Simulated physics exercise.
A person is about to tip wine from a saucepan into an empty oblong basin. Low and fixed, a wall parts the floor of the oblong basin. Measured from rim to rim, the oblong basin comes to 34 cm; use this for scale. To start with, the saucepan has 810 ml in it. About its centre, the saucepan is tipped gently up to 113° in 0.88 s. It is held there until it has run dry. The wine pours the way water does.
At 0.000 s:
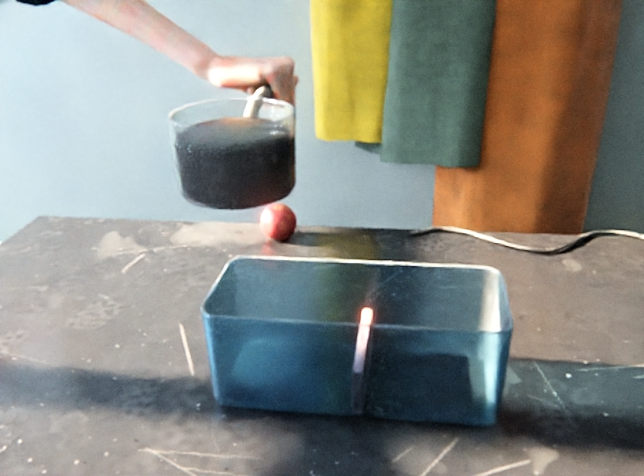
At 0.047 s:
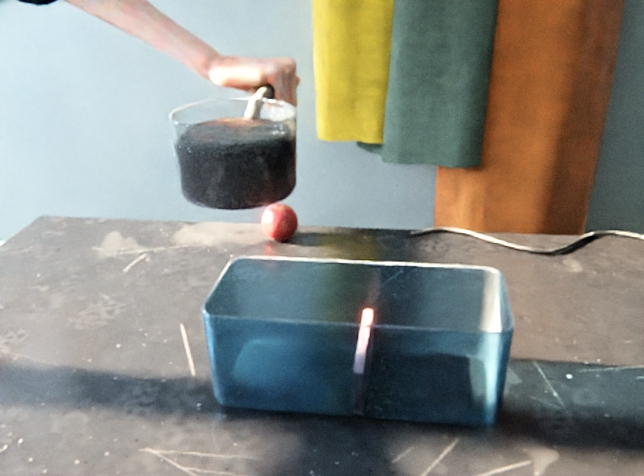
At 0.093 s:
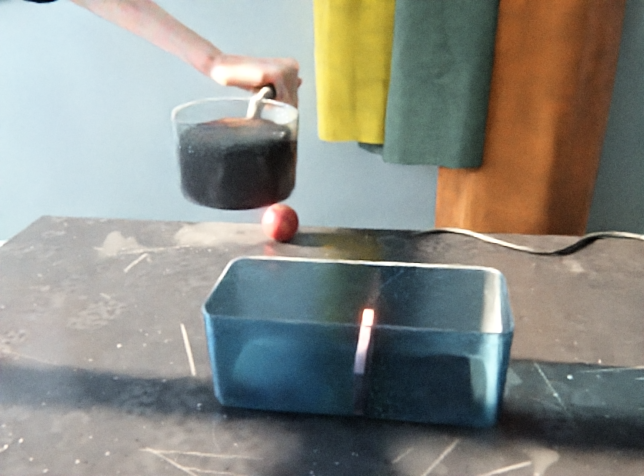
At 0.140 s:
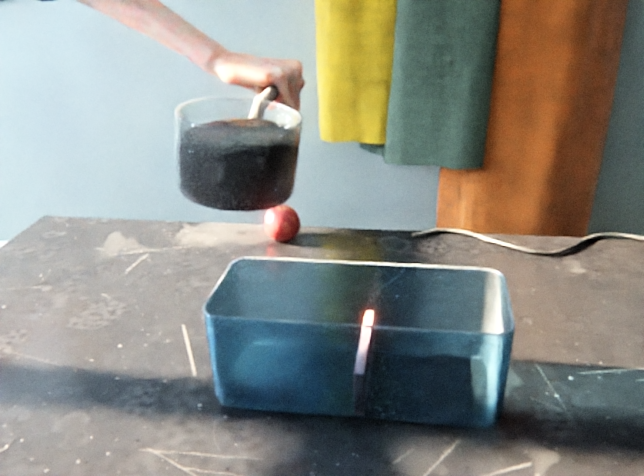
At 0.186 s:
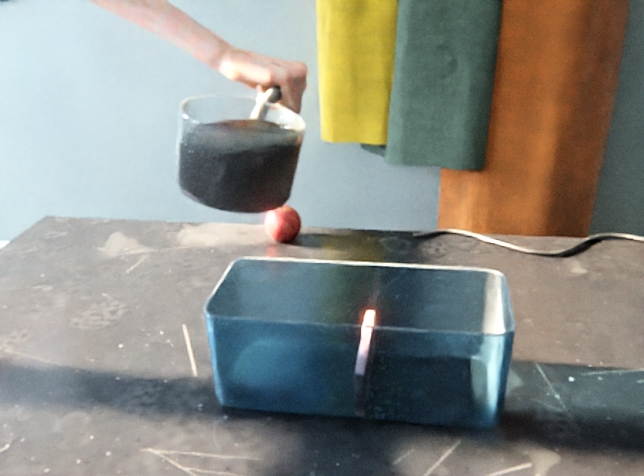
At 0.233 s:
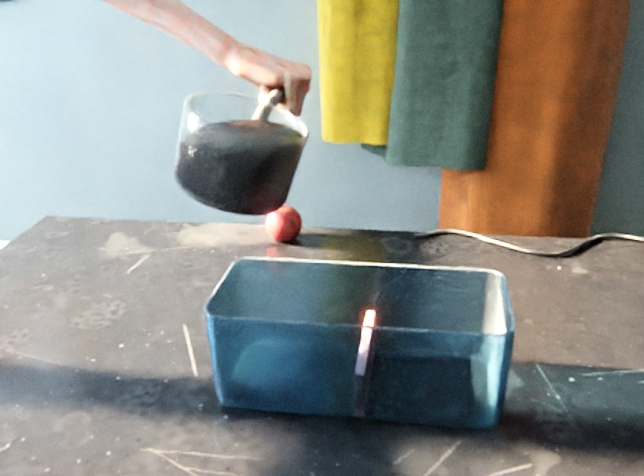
A hand gently tilting a glass saucepan of dark liquid rightward above a tabletop, behind a blue oblong basin with a divider.
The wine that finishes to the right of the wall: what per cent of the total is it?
It is about 47 per cent of the total.
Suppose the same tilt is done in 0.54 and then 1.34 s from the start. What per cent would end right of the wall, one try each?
It comes to 30 per cent, and then 55 per cent.
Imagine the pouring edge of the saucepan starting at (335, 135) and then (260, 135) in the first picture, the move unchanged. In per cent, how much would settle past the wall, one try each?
The first try gives around 80 percent, the second around 0 percent.
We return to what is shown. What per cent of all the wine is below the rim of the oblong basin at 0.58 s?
Roughly 9 percent.
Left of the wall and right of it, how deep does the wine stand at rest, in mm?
The left ends up at roughly 18 mm, with the right at roughly 18 mm.
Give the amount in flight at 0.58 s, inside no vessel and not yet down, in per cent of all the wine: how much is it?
Near 36 per cent at that moment.
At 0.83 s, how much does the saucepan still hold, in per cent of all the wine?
8 %.
Then, 0.58 s in, the tilt is 83° and 55 per cent is still to pour, 3 is left of the wall and 5 right of it.
Then, 0.83 s in, the tilt is 112° and 8 per cent is still to pour, 33 is left of the wall and 47 right of it.
Then, 1.09 s in, the tilt is 113° and 0 per cent is still to pour, 51 is left of the wall and 46 right of it.
Then, 1.38 s in, the tilt is 113° and 0 per cent is still to pour, 51 is left of the wall and 47 right of it.
Finally, 51 per cent lies left of the wall, 47 right of it and 2 outside.
